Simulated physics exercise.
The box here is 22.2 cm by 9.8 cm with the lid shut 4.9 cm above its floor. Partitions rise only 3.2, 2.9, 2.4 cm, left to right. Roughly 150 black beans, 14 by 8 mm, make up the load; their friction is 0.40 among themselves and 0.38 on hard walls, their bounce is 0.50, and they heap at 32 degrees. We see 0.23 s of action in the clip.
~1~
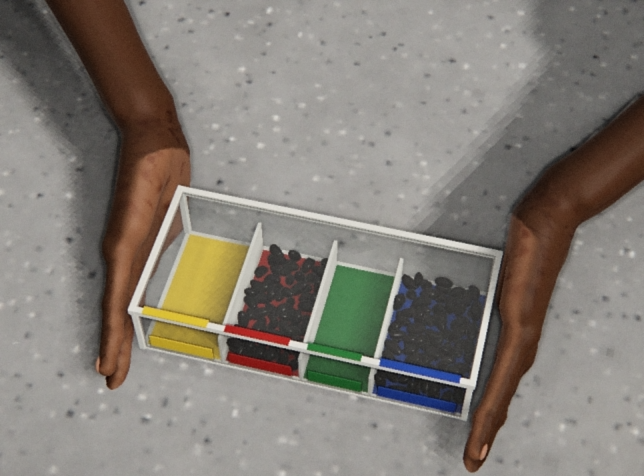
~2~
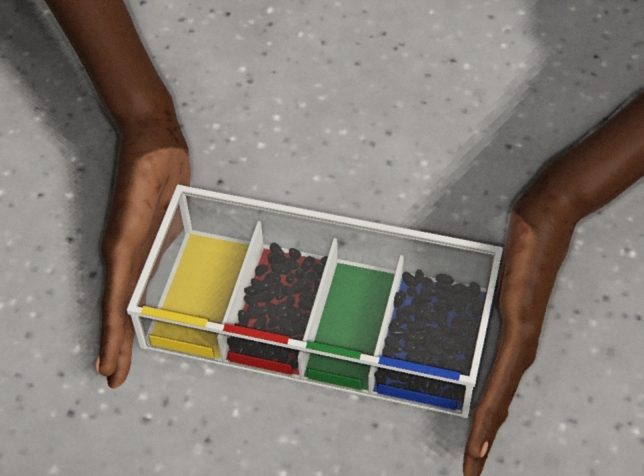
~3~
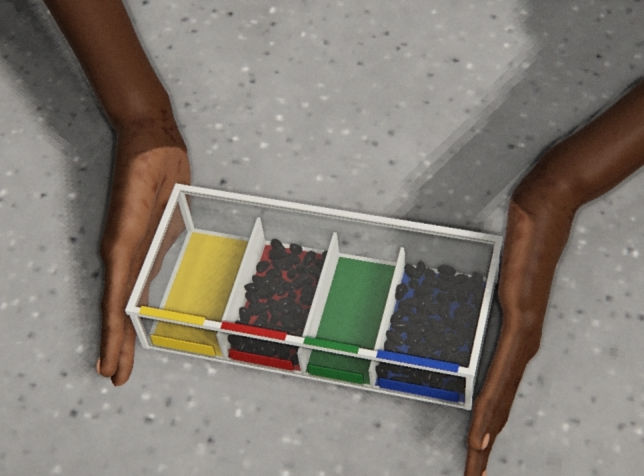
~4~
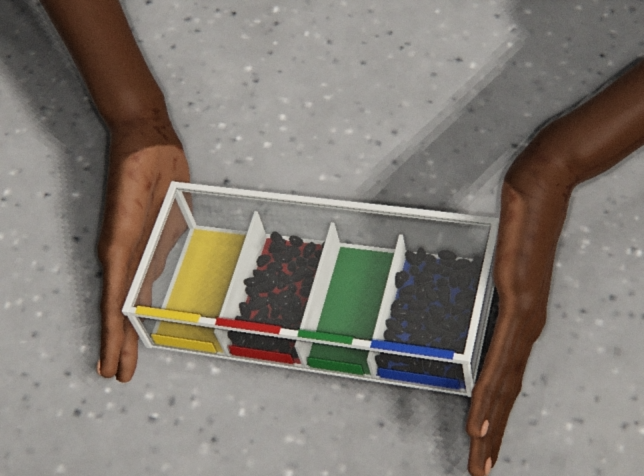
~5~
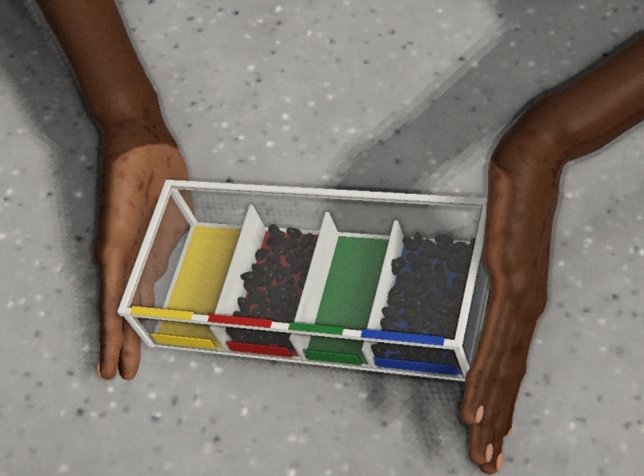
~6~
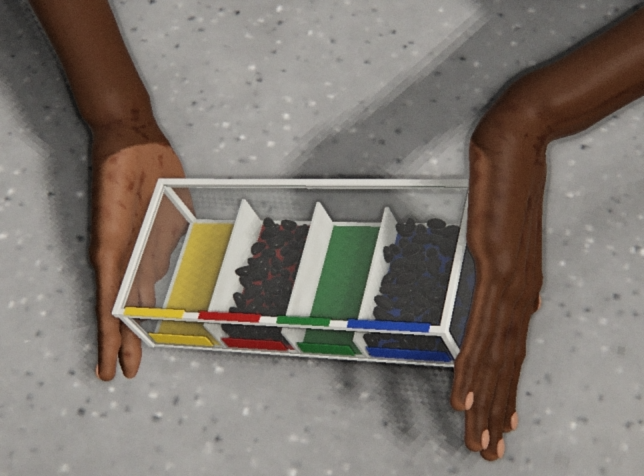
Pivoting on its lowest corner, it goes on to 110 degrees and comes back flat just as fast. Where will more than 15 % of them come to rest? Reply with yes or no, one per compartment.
Red compartment yes, blue compartment no, green compartment no, yellow compartment yes.
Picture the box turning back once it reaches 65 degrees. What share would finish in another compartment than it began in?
20 percent.
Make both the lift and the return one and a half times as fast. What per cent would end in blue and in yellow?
Result: Blue = 0 %; yellow = 40 %.
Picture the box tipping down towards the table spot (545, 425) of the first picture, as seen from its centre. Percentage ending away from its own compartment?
Some 40 per cent.
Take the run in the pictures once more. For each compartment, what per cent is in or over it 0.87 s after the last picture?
You'd find red at 50, blue at 10, green at 20 and yellow at 15 per cent.
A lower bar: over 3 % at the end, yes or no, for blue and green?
As for blue, not so, and as for green, correct.
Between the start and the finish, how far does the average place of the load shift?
I'd put it at close to 8.0 cm.
Then, 0.87 s after the last picture, tilt 110 degrees; red 50 %, blue 10 %, green 20 %, yellow 15 %.
Then, 1.44 s after the last picture, tilt 49 degrees; red 65 %, green 10 %, yellow 25 %.
Then, 2.07 s after the last picture, tilt 0 degrees; red 65 %, green 10 %, yellow 25 %.
In the end, red 65 %, blue 0 %, green 10 %, yellow 25 %.
